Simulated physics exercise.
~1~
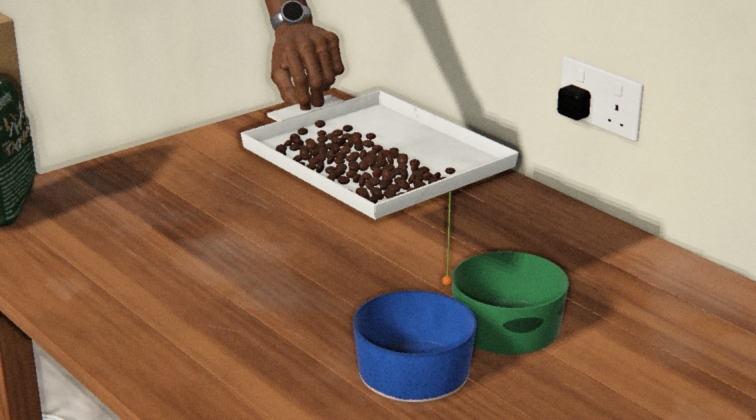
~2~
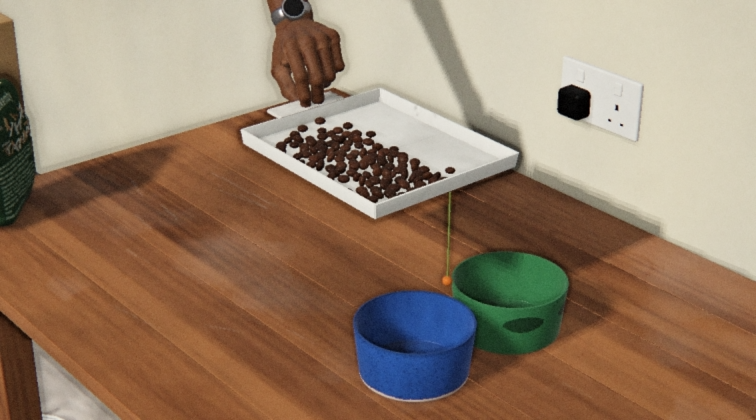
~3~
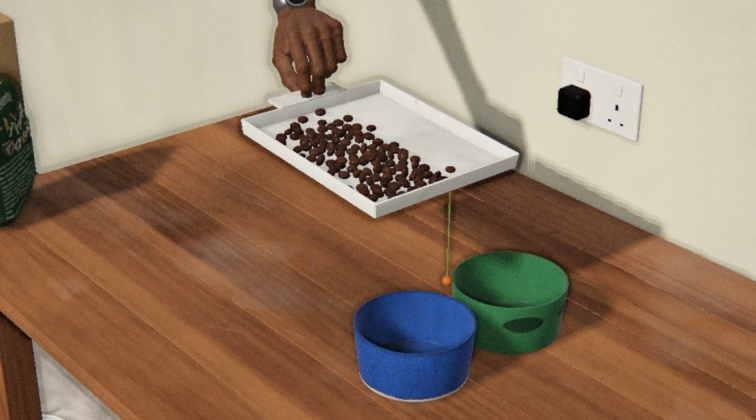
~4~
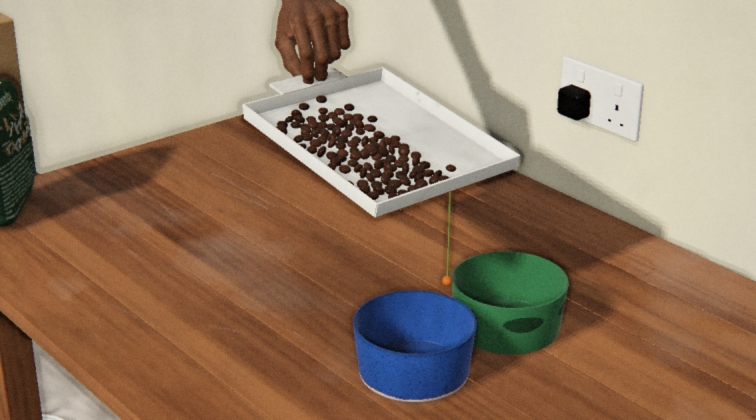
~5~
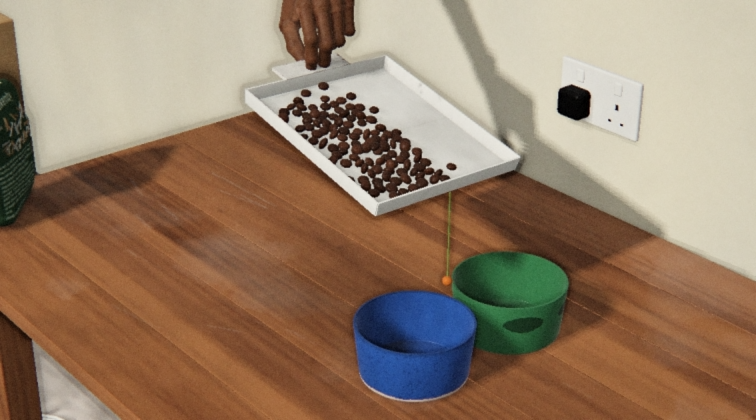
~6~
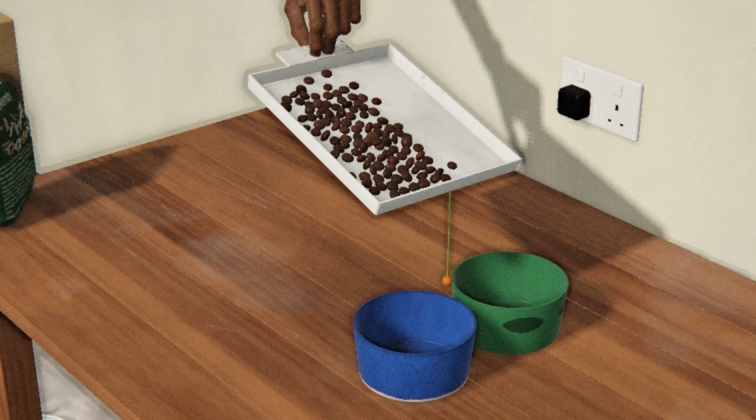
A dark-skinned hand wearing a watch raises the back of a white tray of brown chocolate drops little by little, tilting it more steeply toward the front, while the drops barely shift on it. Seen from above at an angle, the wooden counter stands against a cream wall with a socket and black plug. A blue dish sits left of a green one, near an orange bead hanging still, and the camera stays fixed.
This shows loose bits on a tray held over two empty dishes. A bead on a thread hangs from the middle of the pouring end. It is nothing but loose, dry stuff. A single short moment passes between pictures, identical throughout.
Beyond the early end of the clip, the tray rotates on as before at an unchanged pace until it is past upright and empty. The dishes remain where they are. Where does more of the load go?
Looks to me like the dish on the right ends up with more.
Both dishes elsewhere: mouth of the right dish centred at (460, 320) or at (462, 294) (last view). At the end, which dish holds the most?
At the first place the dish on the right, at the second the right-hand dish.
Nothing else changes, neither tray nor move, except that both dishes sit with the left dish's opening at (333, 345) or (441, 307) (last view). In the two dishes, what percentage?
Near 30 and 70 percent respectively.
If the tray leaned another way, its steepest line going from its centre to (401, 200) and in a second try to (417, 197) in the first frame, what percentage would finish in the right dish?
Respectively 0 % and 0 %.
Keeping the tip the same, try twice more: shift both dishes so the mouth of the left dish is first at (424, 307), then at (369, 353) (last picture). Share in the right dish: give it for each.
In the first position around 30 percent, in the second around 60 percent.
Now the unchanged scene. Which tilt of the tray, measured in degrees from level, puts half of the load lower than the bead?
It is at around 100 degrees by then.
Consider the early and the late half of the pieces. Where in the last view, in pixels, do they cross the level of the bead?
First roughly (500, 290), then roughly (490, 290).
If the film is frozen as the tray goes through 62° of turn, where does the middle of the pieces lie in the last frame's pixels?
The load is centred about (438, 161).
Soon after the last picture, tray tipped steeply; nearly all on the tray; a stray few in the air.
A little later, tray tipped past a quarter turn; about a third on the tray; a small part in the left dish; about a quarter in the right dish; a small part outside both; about a quarter in the air.
Later still, tray tipped past a quarter turn; about a quarter in the left dish; about half in the right dish; about a quarter outside both.
At rest, tray tipped past a quarter turn; about a quarter in the left dish; about half in the right dish; about a quarter outside both.
